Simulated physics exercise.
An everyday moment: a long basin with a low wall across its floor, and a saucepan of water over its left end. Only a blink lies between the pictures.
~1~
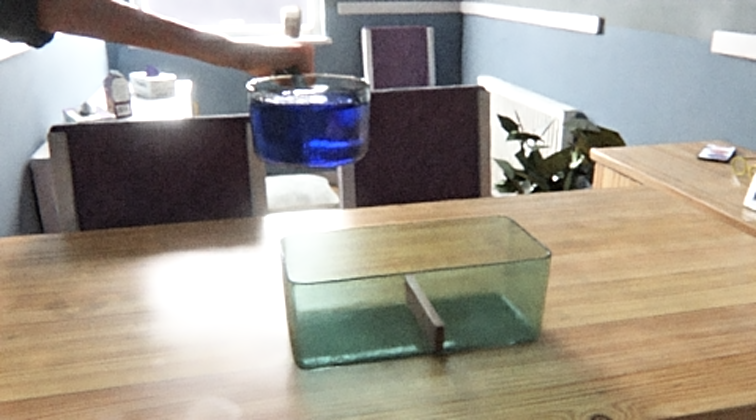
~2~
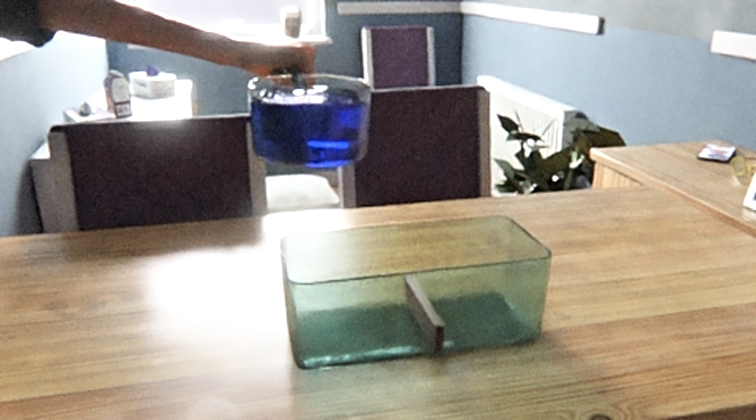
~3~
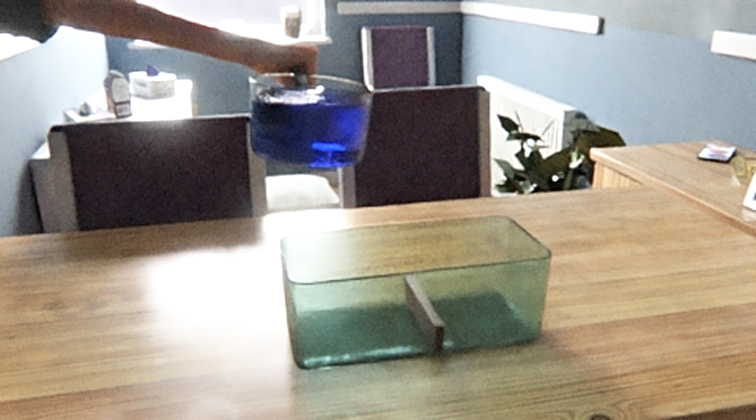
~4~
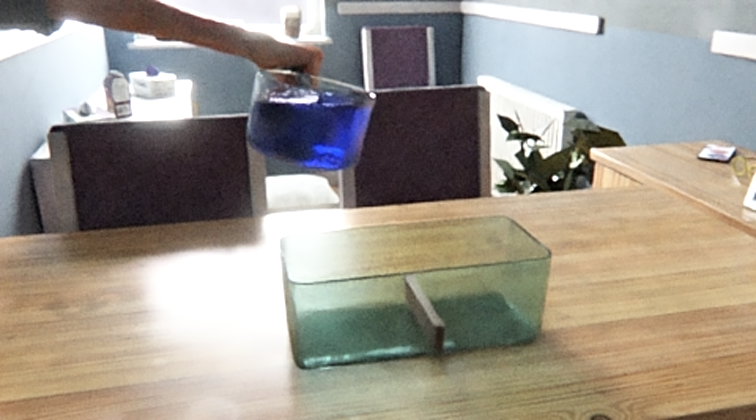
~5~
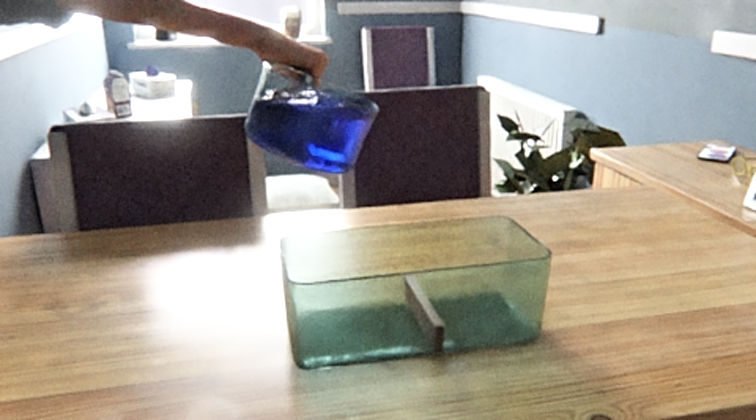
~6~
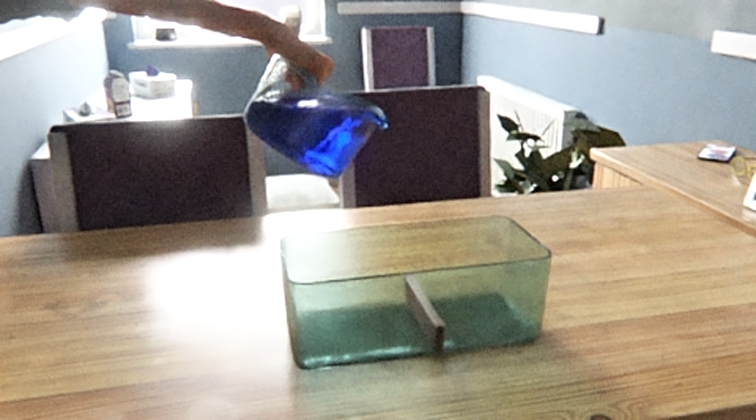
A hand held a clear container of bright blue liquid above a greenish glass basin on a wooden table, then steadily tilted it to the right until the liquid reached its lowered rim.
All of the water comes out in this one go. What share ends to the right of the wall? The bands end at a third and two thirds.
The share right of the wall is between a third and two thirds.
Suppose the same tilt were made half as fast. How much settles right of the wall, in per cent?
Close to 60 per cent.
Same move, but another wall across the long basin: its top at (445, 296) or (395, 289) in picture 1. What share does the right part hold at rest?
About 15 and 75 per cent.
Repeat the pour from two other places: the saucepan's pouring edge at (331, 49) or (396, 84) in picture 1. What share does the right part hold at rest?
Roughly 15 per cent, and 65 per cent.
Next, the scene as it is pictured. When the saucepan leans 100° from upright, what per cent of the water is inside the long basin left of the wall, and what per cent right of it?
Left about 5, right about 20.
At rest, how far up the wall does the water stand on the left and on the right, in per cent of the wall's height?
Left: 50 %. Right: 60 %.
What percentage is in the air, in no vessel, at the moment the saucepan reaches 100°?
Roughly 45 in a hundred.
A moment on, the tilt is 100° and 27 per cent is still to pour, 6 is left of the wall and 21 right of it.
Next, the tilt is 113° and 4 per cent is still to pour, 43 is left of the wall and 46 right of it.
Then the tilt is 113° and 0 per cent is still to pour, 52 is left of the wall and 44 right of it.
Later the tilt is 113° and 0 per cent is still to pour, 53 is left of the wall and 45 right of it.
At rest 53 per cent lies left of the wall, 45 right of it and 3 outside.
